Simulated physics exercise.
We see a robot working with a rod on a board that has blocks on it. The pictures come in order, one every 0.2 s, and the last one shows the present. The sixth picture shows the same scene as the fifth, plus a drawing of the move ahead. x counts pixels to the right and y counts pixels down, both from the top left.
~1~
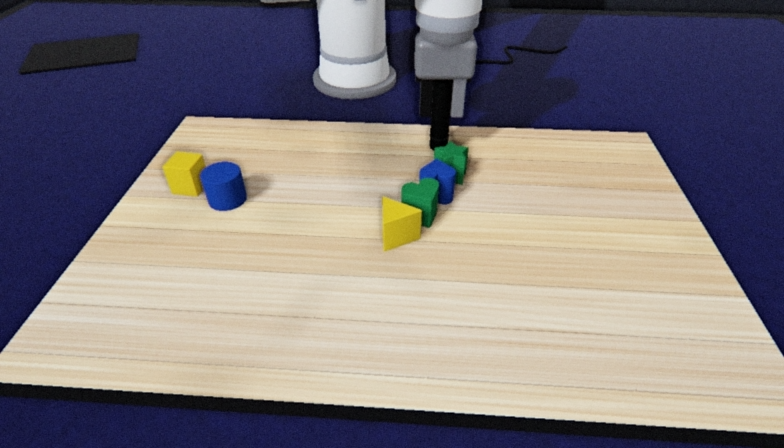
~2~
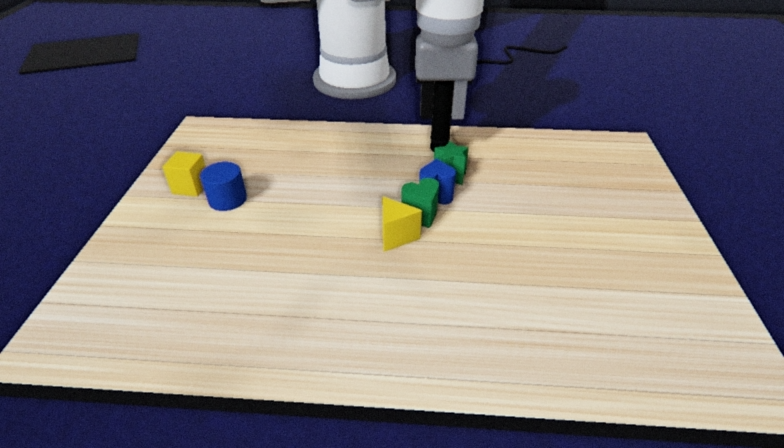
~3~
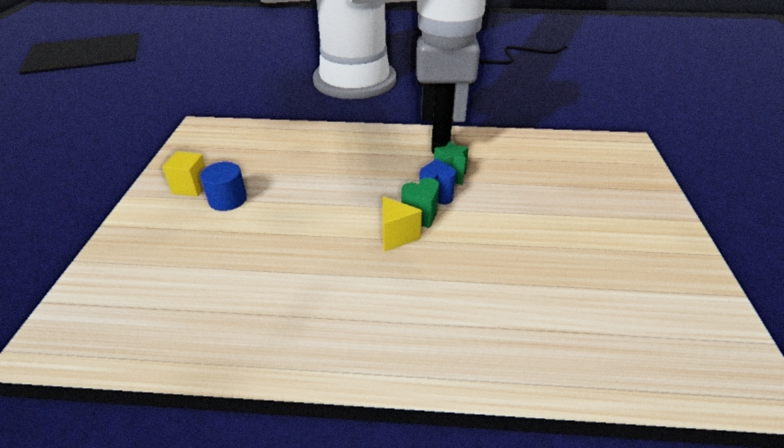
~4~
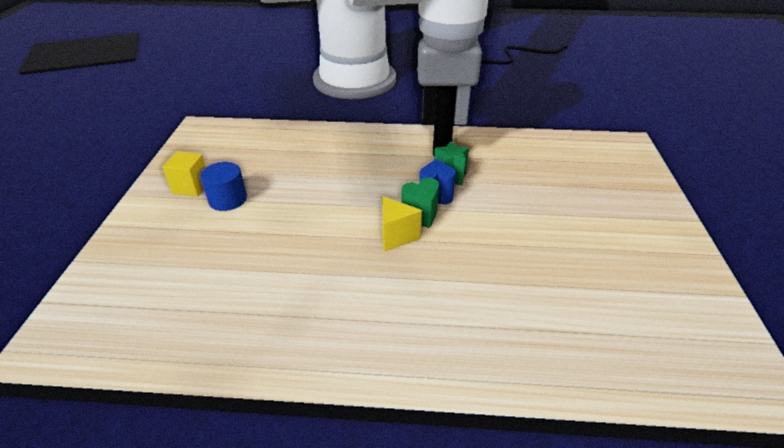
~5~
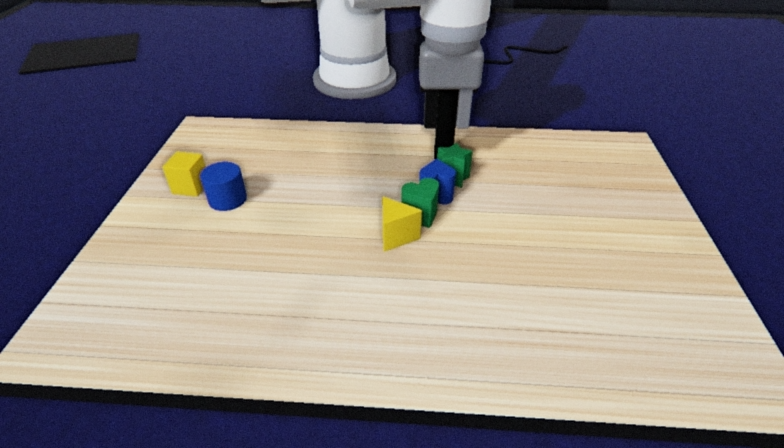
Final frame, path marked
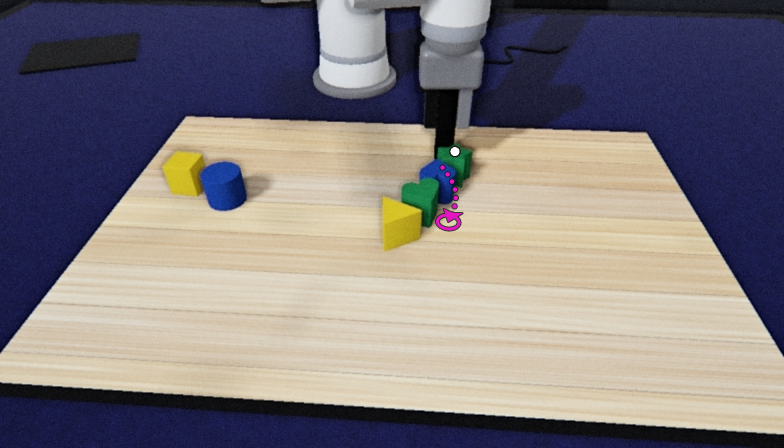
On a light wooden board, a robot arm holds a dark rod beside a diagonal row of green, blue and yellow blocks, shifting very slightly right and forward, while a yellow block and blue cylinder sit still at left.
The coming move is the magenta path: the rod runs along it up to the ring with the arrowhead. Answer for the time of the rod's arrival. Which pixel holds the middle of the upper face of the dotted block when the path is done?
Somewhere near (481, 184).
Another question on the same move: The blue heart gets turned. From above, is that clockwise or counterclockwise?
It twists with the clock when seen from above.
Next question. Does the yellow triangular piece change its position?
No - that is not the case.
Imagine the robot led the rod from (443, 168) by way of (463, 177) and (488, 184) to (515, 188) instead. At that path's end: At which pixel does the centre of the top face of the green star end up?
My best guess is (476, 166).
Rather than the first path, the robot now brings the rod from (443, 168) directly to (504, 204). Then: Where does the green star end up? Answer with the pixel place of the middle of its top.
It should be at about (493, 185).
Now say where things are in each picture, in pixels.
In the first picture, tip of the rod at (438, 148), middles of tops, yellow triangular piece at (396, 209), green heart at (422, 188), blue heart at (437, 169), green star at (453, 150).
In the second picture, rod at (439, 150), nothing pushed.
In the third picture, rod at (440, 152), nothing pushed.
In the fourth picture, rod at (442, 155), nothing pushed.
In the fifth picture, rod at (443, 159), yellow triangular piece at (396, 209), green heart at (422, 188), blue heart at (437, 169), green star at (455, 152).
The line goes from (443, 168) over (453, 184) and (455, 203) to (448, 222); the dot is on the green star.
The first path, step by step. One third of the way, rod at (454, 176); green star at (470, 168).
Two thirds of the way, rod at (456, 194); green heart at (417, 191); blue heart at (434, 174), turned 40° clockwise; green star at (480, 181), turned 35° anticlockwise.
At the end, rod at (449, 213); yellow triangular piece unmoved; green heart at (413, 192); blue heart at (432, 176), turned 50° clockwise; green star at (481, 184), turned 60° anticlockwise.
